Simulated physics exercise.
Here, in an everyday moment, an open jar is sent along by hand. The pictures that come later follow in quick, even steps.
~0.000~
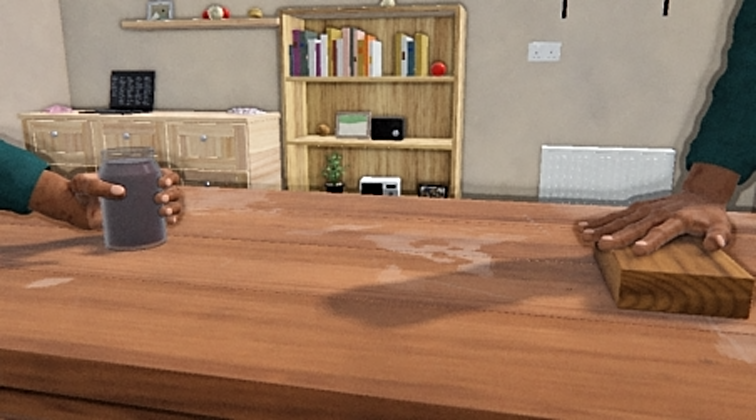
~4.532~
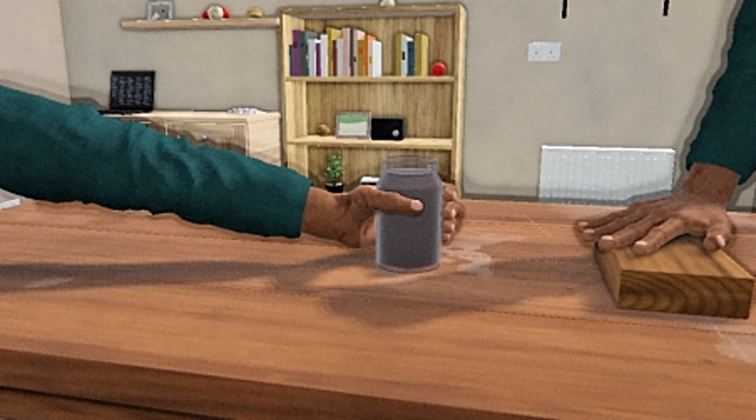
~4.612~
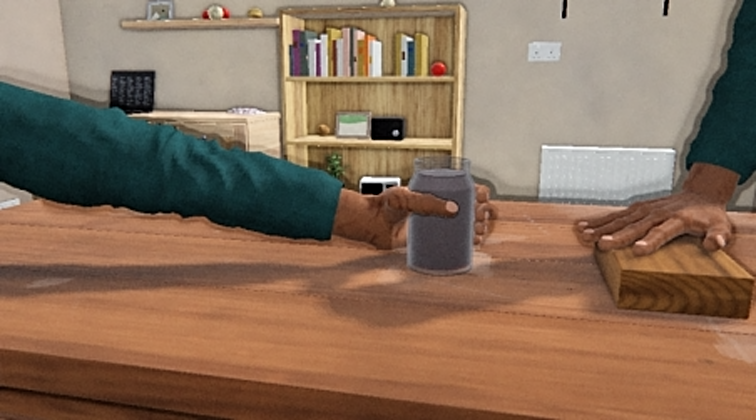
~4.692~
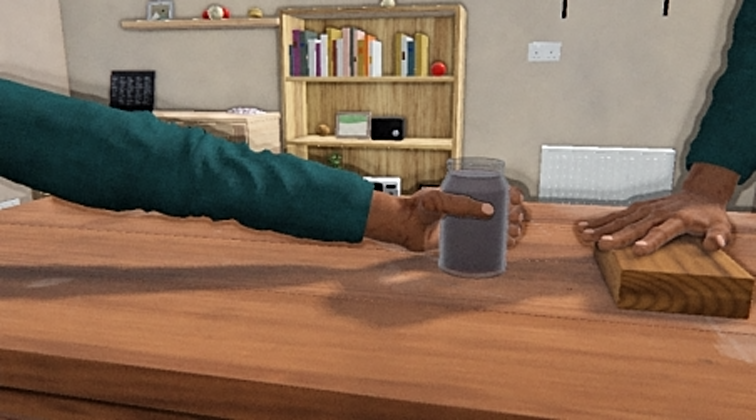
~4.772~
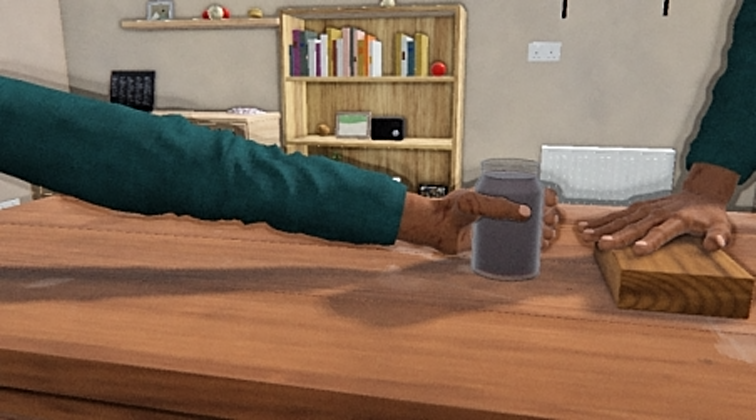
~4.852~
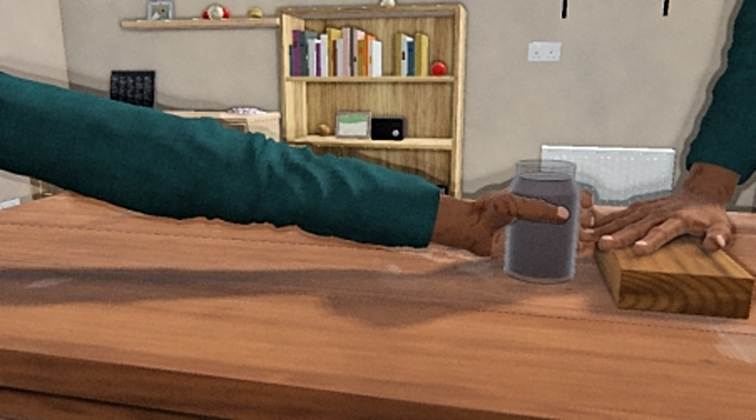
A nearly full open jar of dark grey contents, gripped by a hand in a dark green sleeve, slides rightward across a reddish-brown wooden table, seen from the table's near side in a room. At right, another hand rests on a wooden block, with a bookcase, drawers and pale wall behind. The jar first moves a long way from the left, then advances in small, even steps toward the block, while the view stays still.
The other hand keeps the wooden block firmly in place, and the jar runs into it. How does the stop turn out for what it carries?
Splashes out.
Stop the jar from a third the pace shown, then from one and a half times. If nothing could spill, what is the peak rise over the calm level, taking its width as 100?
The wave rises some 15 percent of the width in the first case and some 80 percent in the second.
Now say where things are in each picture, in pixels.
In the first frame, at rest; jar (132, 195) nearly full; wooden block (661, 265).
In the second frame, under way; jar nearly full, surface at (409, 171).
In the third frame, a step of some 30 px; jar (441, 211) nearly full.
In the fourth frame, a step of some 30 px; jar nearly full, surface at (476, 174).
In the fifth frame, a step of some 35 px; jar (507, 214) nearly full.
In the sixth frame, a step of some 35 px; jar nearly full, surface at (545, 176); wooden block (661, 265).
After 4.9 s, the jar meets the wooden block.
After 5.0 s, the grape juice surges up the wall; a puddle lies under it.
After 6.4 s, the jar stands at the wooden block; a puddle lies under it.
